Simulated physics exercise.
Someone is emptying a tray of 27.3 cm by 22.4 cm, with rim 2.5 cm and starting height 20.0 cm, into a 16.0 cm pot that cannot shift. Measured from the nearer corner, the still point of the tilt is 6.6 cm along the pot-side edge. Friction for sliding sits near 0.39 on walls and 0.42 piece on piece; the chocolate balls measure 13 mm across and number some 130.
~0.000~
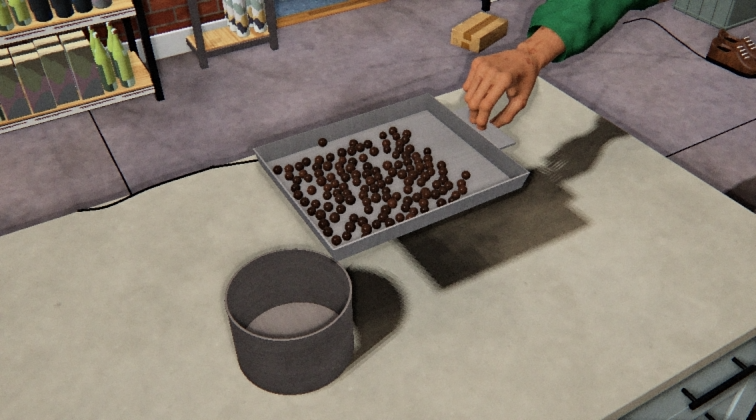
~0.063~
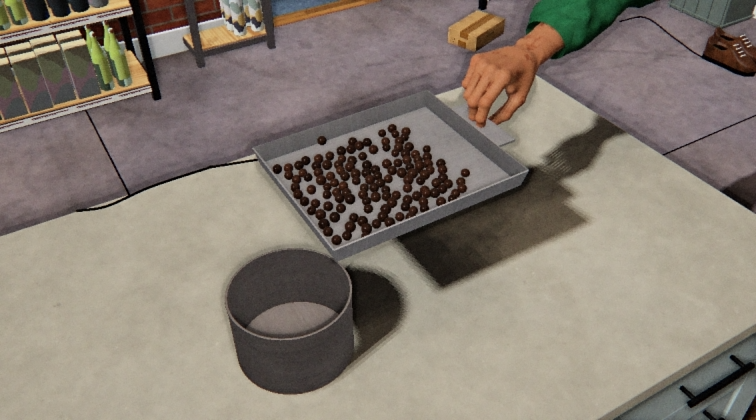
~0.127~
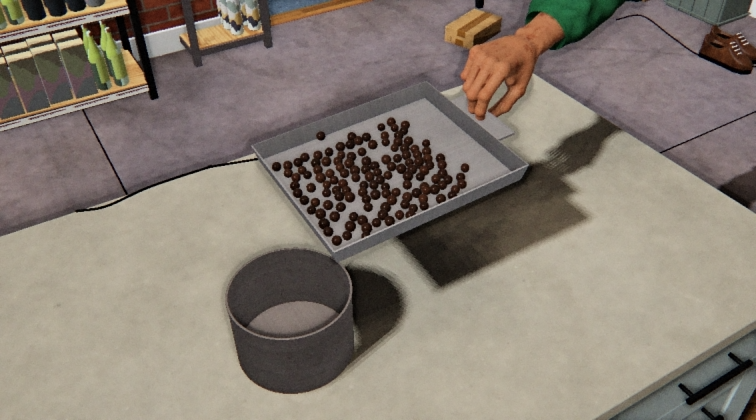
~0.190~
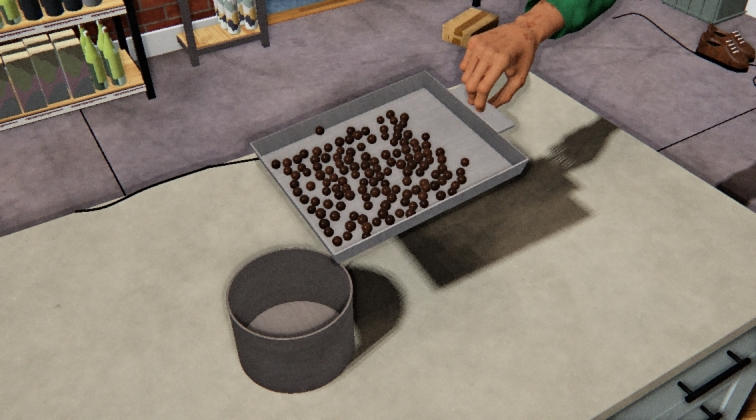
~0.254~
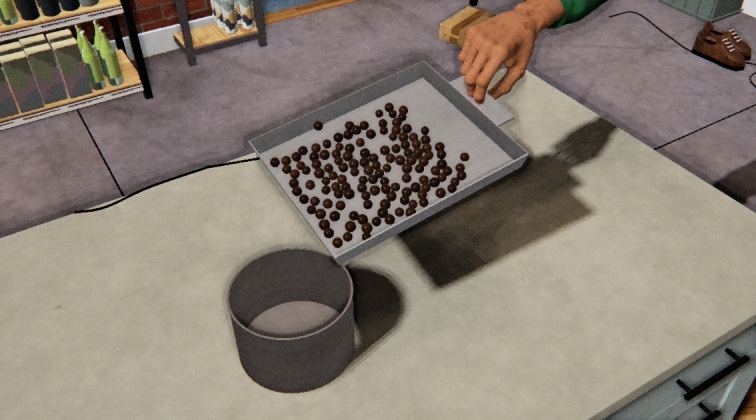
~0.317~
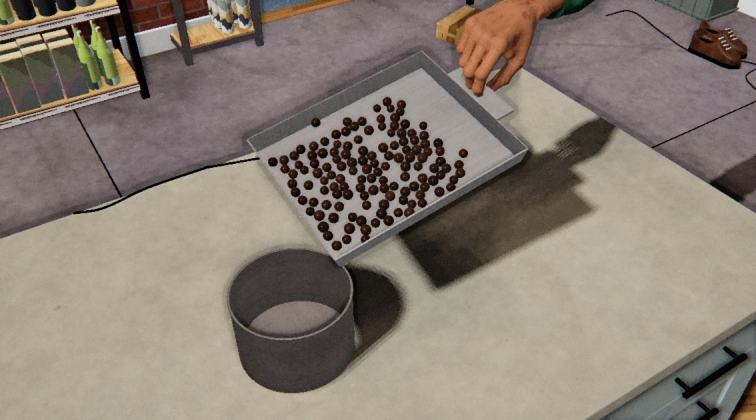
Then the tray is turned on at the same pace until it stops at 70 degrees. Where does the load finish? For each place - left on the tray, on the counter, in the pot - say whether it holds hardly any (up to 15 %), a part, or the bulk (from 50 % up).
Tray: The bulk; counter: Hardly any; pot: Hardly any.
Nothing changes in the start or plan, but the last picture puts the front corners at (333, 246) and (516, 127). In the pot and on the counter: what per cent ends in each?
Pot 0 % / counter 0 %.
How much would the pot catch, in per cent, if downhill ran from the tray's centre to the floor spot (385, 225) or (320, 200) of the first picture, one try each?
Near 0 and 0 per cent, in that order.
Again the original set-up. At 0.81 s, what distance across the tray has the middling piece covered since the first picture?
It has moved some 4 cm from its start.
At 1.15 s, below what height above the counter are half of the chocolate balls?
About 26 cm.
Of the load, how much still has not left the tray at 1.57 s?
Roughly 100 per cent.
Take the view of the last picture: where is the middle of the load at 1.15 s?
The middle of the load should be near (346, 189) then.
Then, at 0.81 s, tilt 40 degrees; the tray holds 100 %, the pot 0 %.
After 1.15 s, tilt 59 degrees; the tray holds 100 %, the pot 0 %.
Then, at 1.57 s, tilt 70 degrees; the tray holds 100 %, the pot 0 %.
In the end, at 1.9 s, tray 100 %, counter 0 %, pot 0 %.
